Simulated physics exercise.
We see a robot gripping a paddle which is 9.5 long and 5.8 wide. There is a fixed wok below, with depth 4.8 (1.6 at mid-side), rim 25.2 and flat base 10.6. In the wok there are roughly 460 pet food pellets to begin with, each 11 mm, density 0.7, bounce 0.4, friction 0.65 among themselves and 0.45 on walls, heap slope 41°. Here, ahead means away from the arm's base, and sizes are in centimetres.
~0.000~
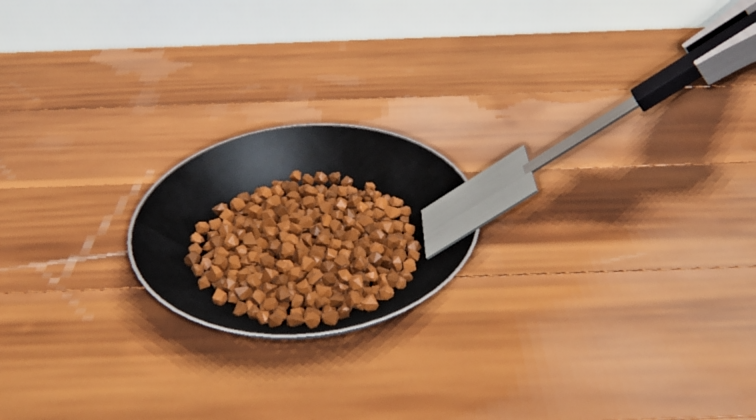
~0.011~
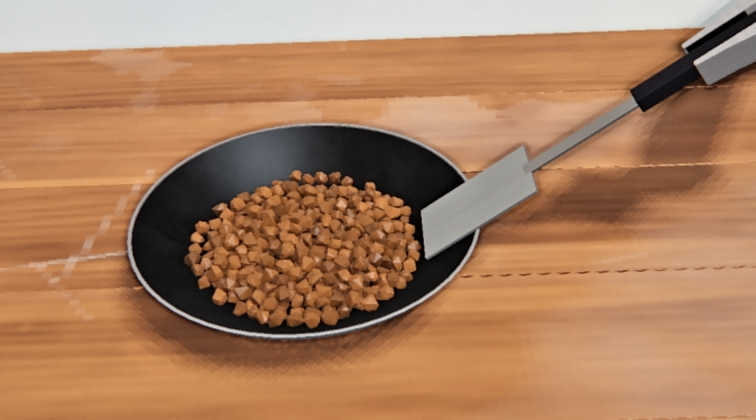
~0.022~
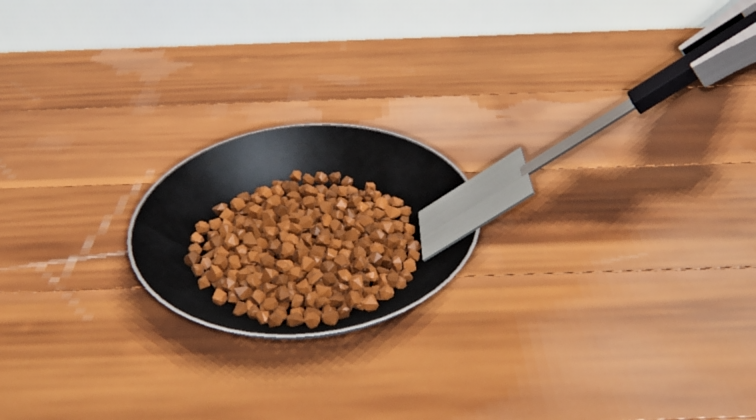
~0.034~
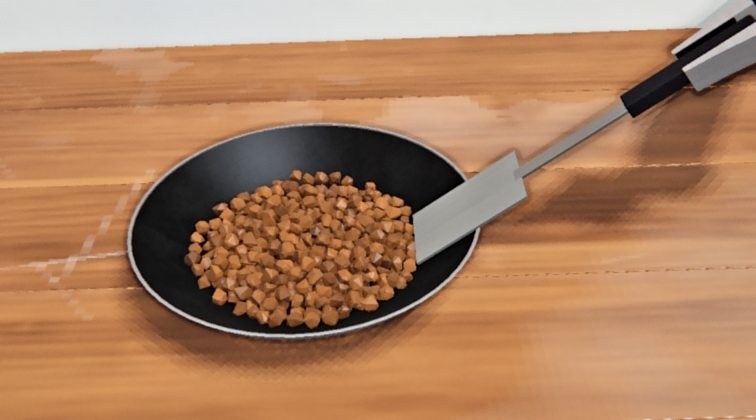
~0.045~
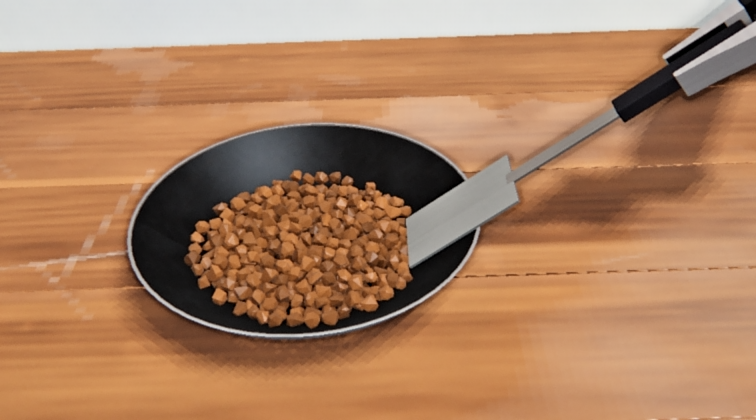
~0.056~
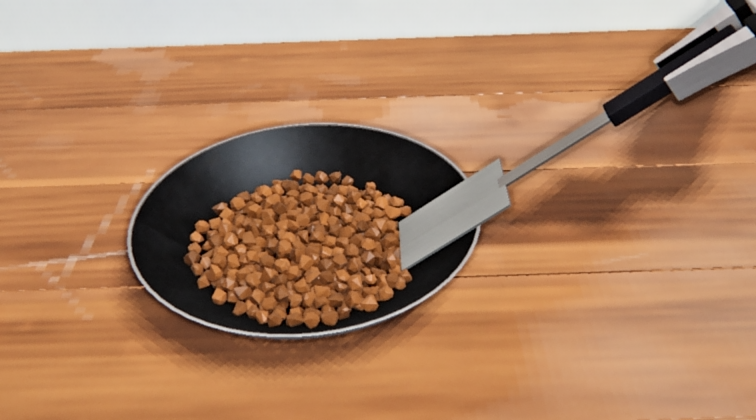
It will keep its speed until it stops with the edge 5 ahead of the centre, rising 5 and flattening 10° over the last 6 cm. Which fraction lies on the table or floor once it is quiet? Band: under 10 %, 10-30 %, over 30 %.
Under 10 %.
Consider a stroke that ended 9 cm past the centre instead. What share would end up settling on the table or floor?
Then around 15 per cent.
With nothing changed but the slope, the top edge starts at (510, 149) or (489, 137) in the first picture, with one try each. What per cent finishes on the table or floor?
First try roughly 0 percent, second try roughly 0 percent.
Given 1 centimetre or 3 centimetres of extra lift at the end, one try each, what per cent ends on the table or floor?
First try around 10 percent, second try around 0 percent.
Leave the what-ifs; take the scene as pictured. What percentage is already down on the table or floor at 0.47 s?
Roughly 0 percent.
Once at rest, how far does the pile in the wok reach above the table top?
Height at rest: Roughly 6.5 cm.
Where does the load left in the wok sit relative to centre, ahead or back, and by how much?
What stays is shifted forward by around 4.0 cm.
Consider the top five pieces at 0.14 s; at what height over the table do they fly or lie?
They are some 5 cm up.
By 0.14 s, sloping 37°, highest piece 5 above the table; 464 in the wok.
By 0.23 s, sloping 32°, highest piece 6 above the table; 460 in the wok, 4 on the blade or in flight.
By 0.47 s, sloping 27°, highest piece 6 above the table; 459 in the wok, 5 on the table or floor.
By 1.52 s, sloping 27°, highest piece 6 above the table; 459 in the wok, 5 on the table or floor.
Final count, 459 in the wok, 5 on the table or floor. That is 1 % on the table or floor.
